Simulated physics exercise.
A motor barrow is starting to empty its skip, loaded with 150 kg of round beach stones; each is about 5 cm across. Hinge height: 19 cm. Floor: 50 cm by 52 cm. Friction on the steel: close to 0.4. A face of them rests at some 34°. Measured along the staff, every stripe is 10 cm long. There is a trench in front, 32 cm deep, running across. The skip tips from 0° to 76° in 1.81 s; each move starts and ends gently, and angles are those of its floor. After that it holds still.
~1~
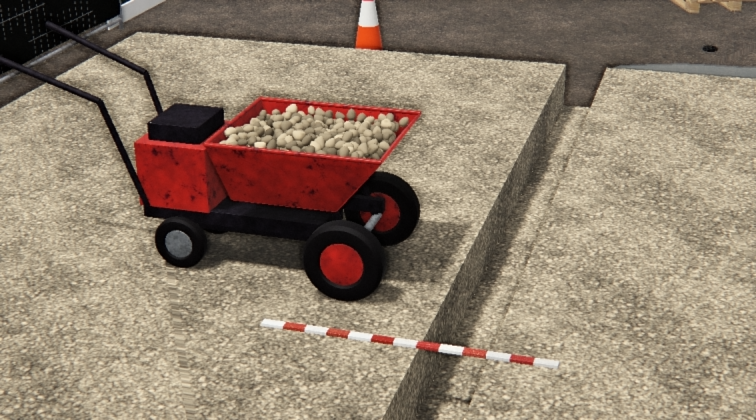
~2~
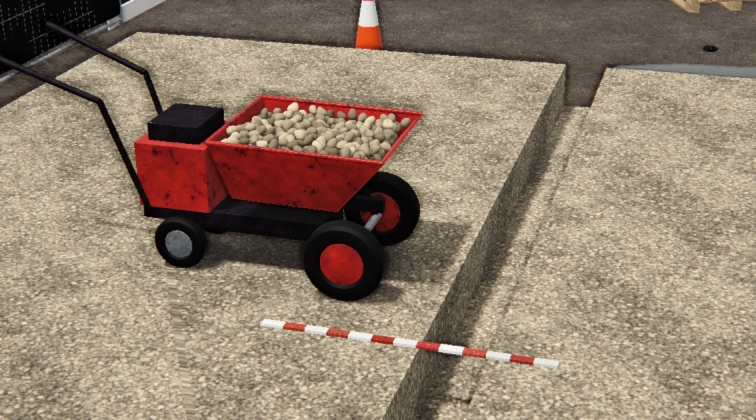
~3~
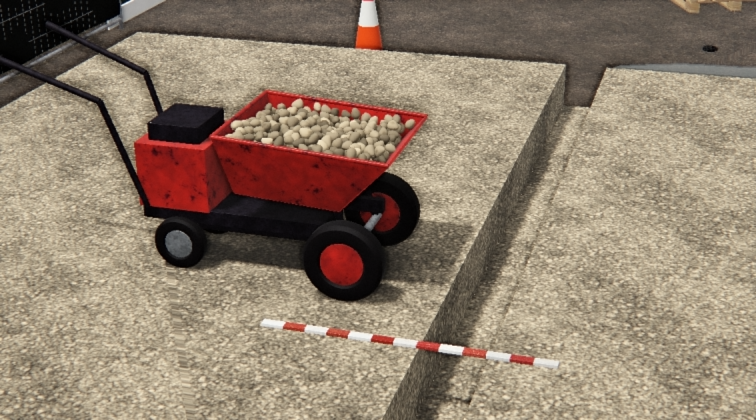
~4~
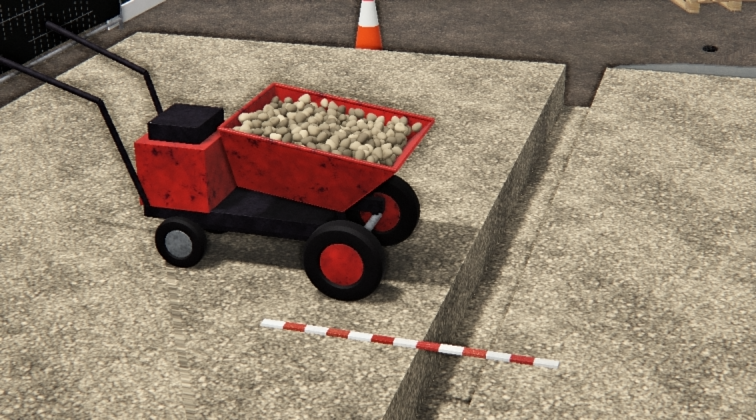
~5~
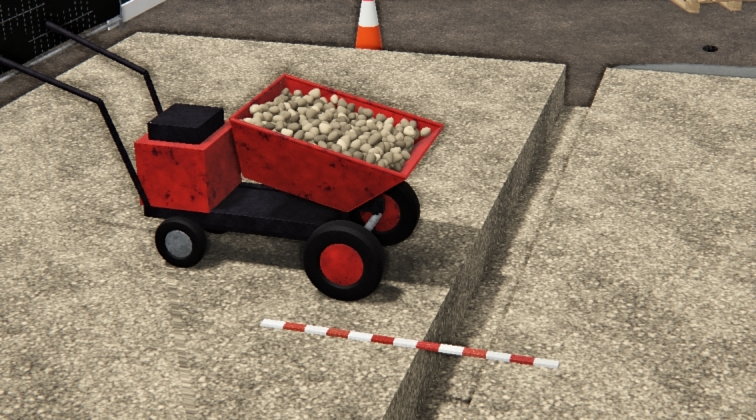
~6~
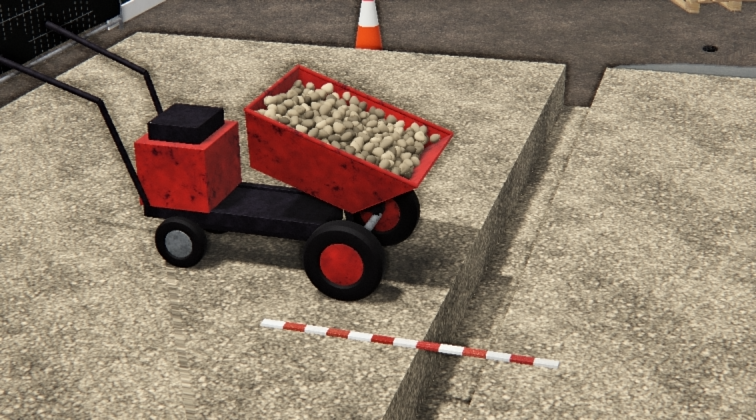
A red motor barrow stands still while its skip of round stones gradually tilts rightward.
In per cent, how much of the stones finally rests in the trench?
Roughly 58 per cent of them.
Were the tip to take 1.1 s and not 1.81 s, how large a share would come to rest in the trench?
55 per cent.
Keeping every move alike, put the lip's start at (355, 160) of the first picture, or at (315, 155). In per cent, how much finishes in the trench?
First some 90, then 75 per cent.
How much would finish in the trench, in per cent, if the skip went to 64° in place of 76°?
Then about 65 per cent.
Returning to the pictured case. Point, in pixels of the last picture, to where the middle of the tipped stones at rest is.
Look at roughly (509, 317).
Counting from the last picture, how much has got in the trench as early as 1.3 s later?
Some 40 per cent.
Then, 0.8 s after the last picture the floor is at 64°, 93 % in the skip, 7 % in the trench; the foremost stones are at (508, 287).
Then, 1.3 s after the last picture the floor is at 76°, 21 % in the skip, 41 % in the trench, 38 % past the trench; the foremost stones are at (666, 307).
Then, 1.7 s after the last picture the floor is at 76°, 3 % in the skip, 54 % in the trench, 43 % past the trench; the foremost stones are at (731, 290).
Then, 3.6 s after the last picture the floor is at 76°, 0 % in the skip, 58 % in the trench, 42 % past the trench; the foremost stones are at (754, 291).
